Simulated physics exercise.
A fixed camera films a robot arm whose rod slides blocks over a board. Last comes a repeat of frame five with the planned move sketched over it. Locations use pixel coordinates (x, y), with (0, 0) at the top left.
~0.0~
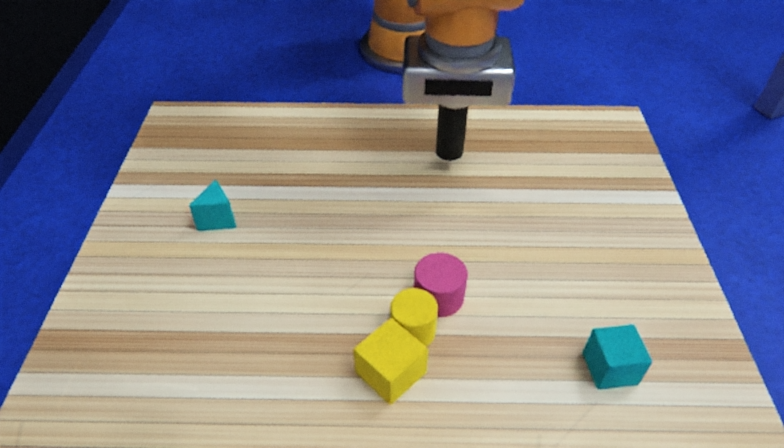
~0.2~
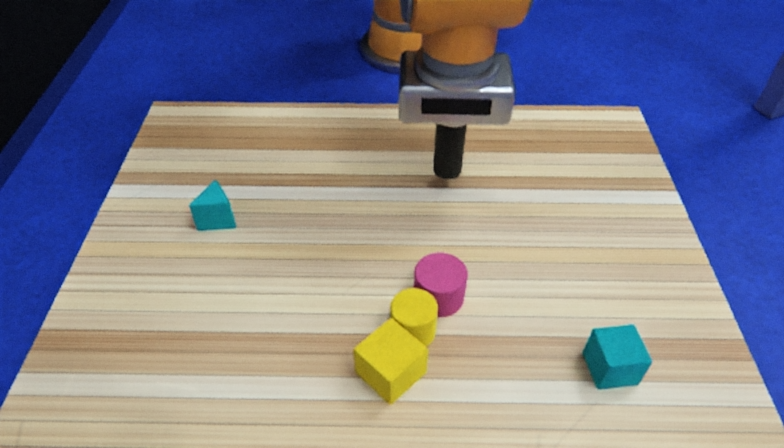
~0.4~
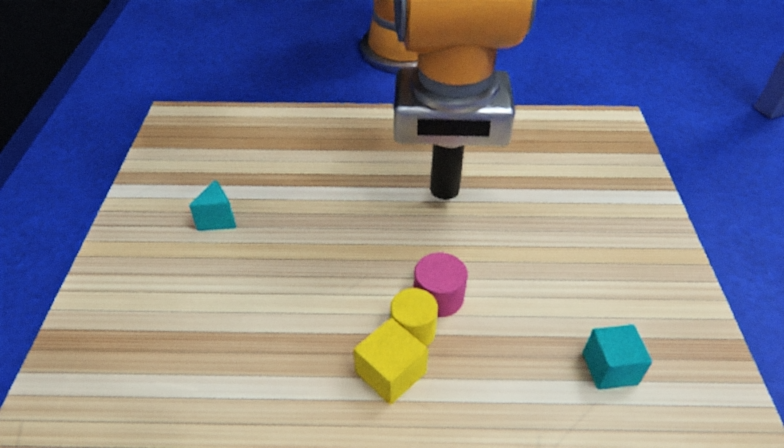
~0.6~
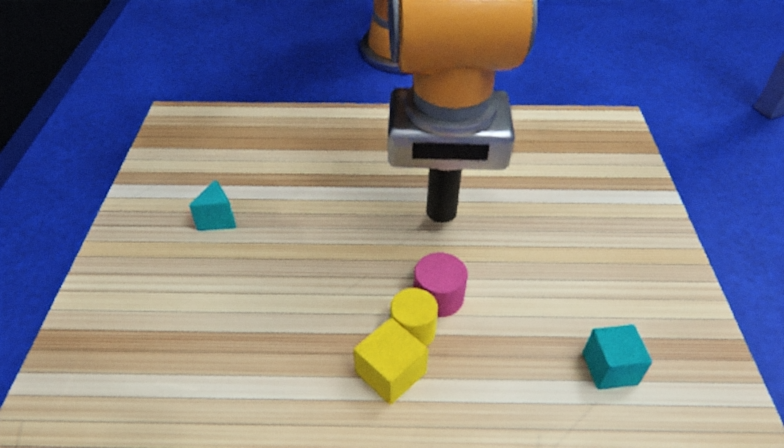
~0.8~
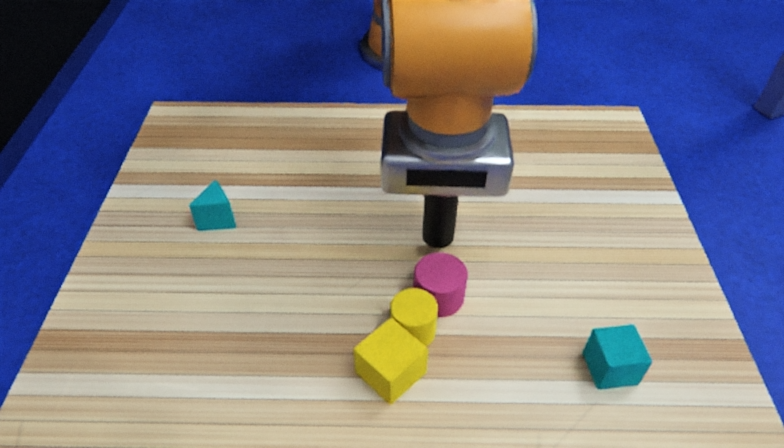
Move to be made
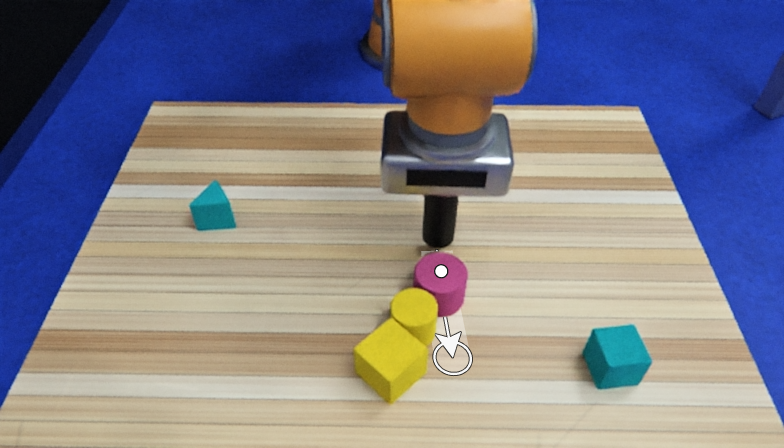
In this clip, an orange robot arm with a black rod moves steadily toward the viewer over a striped wooden board, nearing a pink cylinder beside a yellow cylinder and yellow block, while all the colored pieces stay still.
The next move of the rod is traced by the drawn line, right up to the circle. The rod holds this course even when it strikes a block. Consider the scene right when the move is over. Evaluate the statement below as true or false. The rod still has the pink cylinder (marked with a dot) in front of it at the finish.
True
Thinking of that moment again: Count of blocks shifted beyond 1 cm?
It should be three or more, as far as I can tell.
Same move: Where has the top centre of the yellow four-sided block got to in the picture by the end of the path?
It should be at about (370, 368).
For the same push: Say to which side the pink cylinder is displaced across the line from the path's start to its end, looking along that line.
Off to the left side.
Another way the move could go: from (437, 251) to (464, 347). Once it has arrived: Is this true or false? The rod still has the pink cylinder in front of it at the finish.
The claim holds.
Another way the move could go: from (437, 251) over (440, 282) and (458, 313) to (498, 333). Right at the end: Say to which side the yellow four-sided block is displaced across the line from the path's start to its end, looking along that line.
Over to the right.
Path on the board, from (437, 251) to (453, 358); the dot is on the pink cylinder.
The first path, step by step. One third of the way, rod at (442, 270); yellow four-sided block at (380, 359), turned 25° anticlockwise; yellow cylinder at (411, 321); pink cylinder at (450, 294).
Two thirds of the way, rod at (447, 307); yellow four-sided block at (370, 368), turned 25° anticlockwise; yellow cylinder at (411, 333); pink cylinder at (467, 333).
At the end, rod at (455, 344); yellow four-sided block at (370, 368), turned 25° anticlockwise; yellow cylinder at (411, 333); pink cylinder at (484, 372).
